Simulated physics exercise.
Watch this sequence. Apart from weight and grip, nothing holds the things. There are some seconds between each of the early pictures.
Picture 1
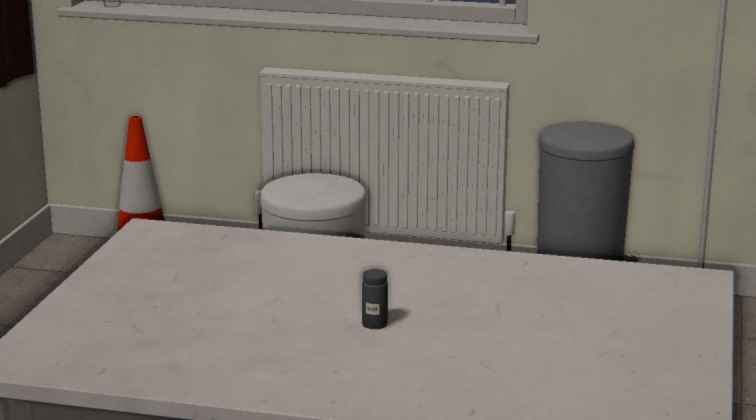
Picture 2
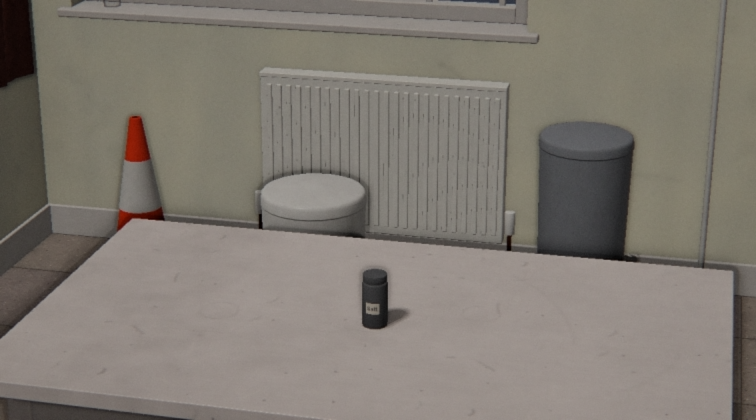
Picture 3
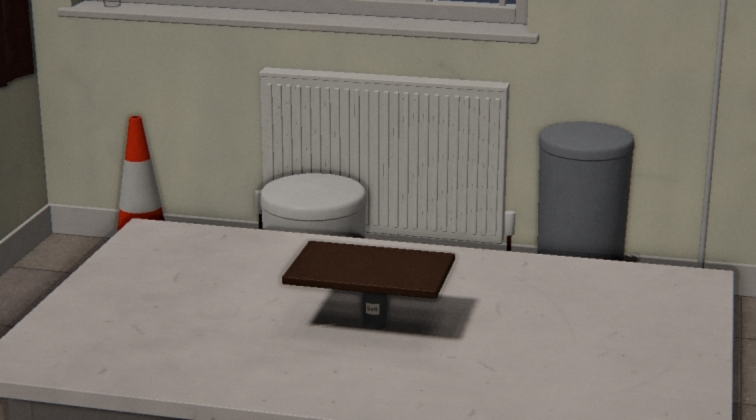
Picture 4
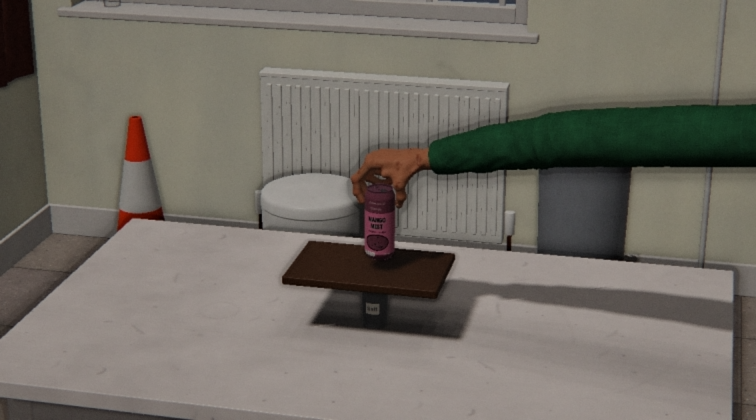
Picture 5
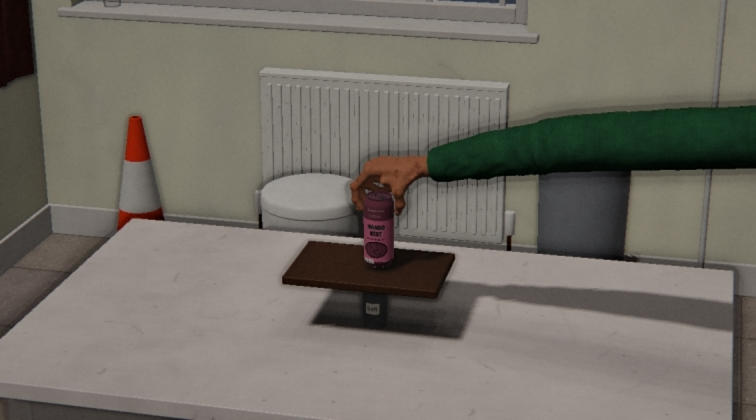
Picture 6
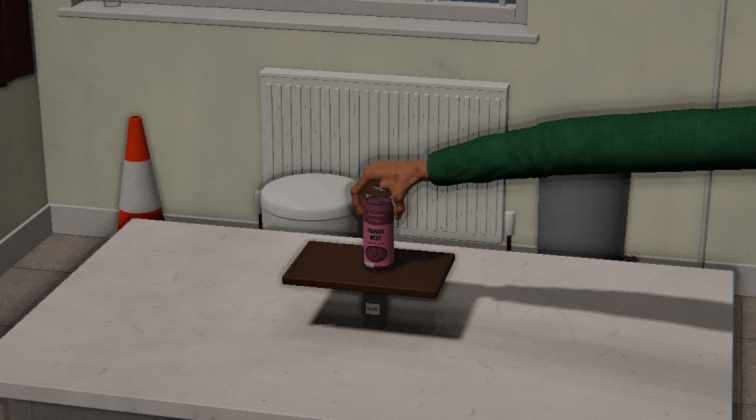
The clip shows a small dark container on a pale table, then a flat brown lid resting on top of it, and a green-sleeved arm from the right lowering a pink can onto the lid, hand still on it.
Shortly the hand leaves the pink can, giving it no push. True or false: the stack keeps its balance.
True.
Then, 0.50 s after the last picture, nothing has stirred.
Then, 1.30 s after the last picture, pink can resting near (379, 234).
At rest, all 3 in place. Seen from the same camera at the end, pink can near (379, 234). The stack keeps its balance.
